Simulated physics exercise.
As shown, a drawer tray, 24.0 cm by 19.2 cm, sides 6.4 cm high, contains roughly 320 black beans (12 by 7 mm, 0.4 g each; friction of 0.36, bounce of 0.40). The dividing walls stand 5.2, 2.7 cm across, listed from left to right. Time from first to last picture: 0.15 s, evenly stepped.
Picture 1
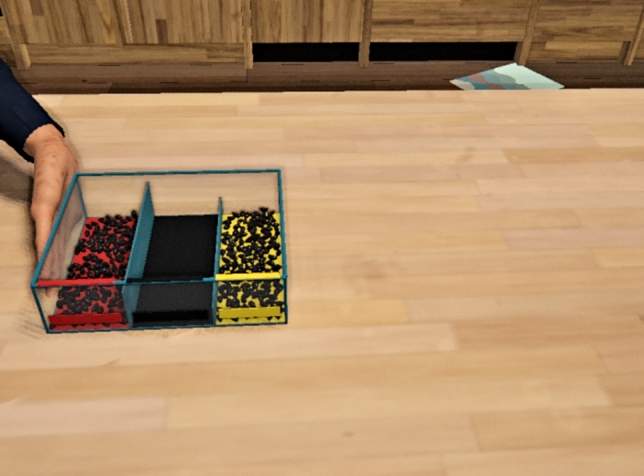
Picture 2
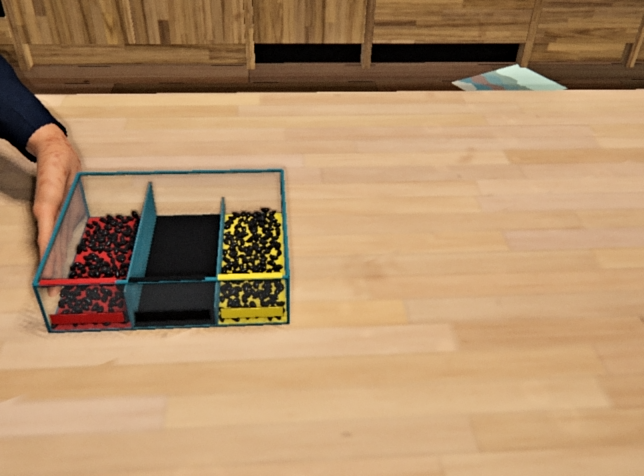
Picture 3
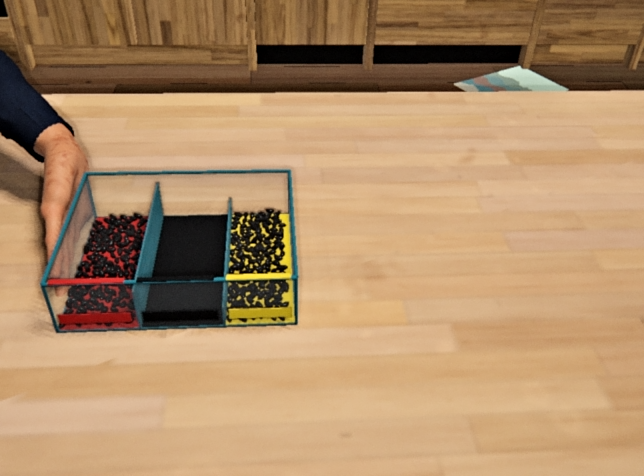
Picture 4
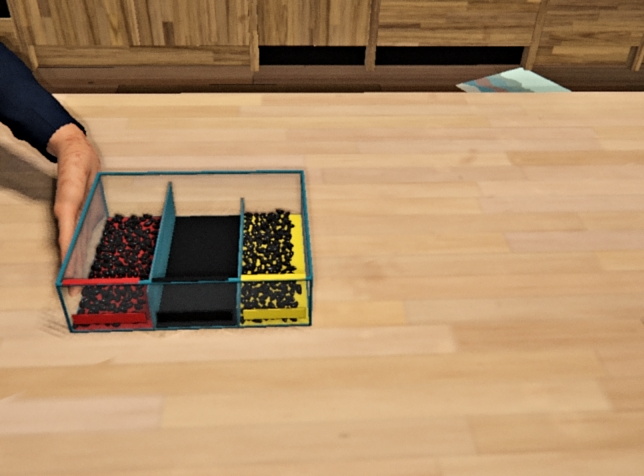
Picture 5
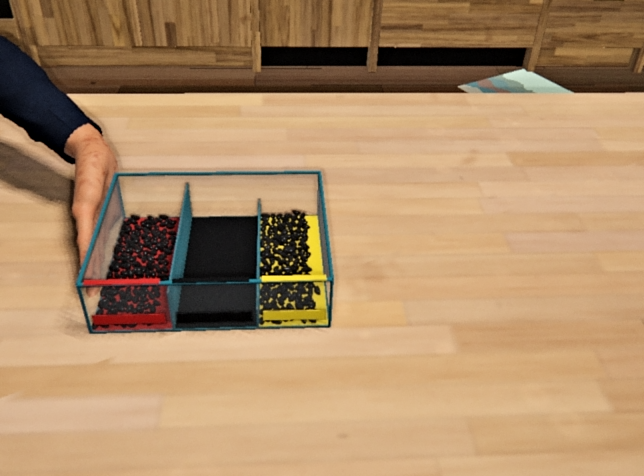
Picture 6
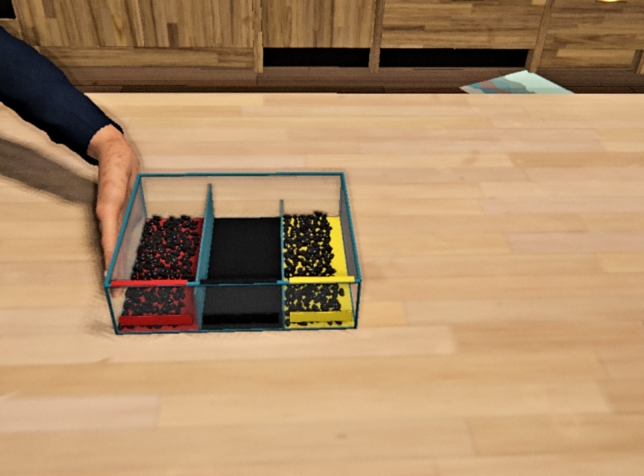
At the start, a hand rests against the left side of a clear divided tray on a wooden table, with black beans over red and yellow outer sections and an empty-looking dark middle. The hand pushes the tray slowly right, then faster, while it stays level and the beans remain in the outer sections.
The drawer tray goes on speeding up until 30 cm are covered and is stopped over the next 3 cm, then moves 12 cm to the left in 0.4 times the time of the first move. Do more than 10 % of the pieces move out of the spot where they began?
No.
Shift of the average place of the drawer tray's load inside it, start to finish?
I'd put it at about 1.5 centimetres.
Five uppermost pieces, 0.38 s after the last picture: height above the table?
Height: Roughly 7 centimetres.
Then, 0.15 s after the last picture, tilt 0 degrees; red 50 %, yellow 50 %; 0 % away from where they began.
Then, 0.27 s after the last picture, tilt 0 degrees; red 50 %, yellow 50 %; 0 % away from where they began.
Then, 0.38 s after the last picture, tilt 0 degrees; red 50 %, yellow 45 %, black 5 %; 5 % away from where they began.
Then, 0.48 s after the last picture, tilt 0 degrees; red 50 %, yellow 45 %, black 5 %; 5 % away from where they began.
In the end, red 50 %, yellow 45 %, black 5 %; 5 % away from where they began.
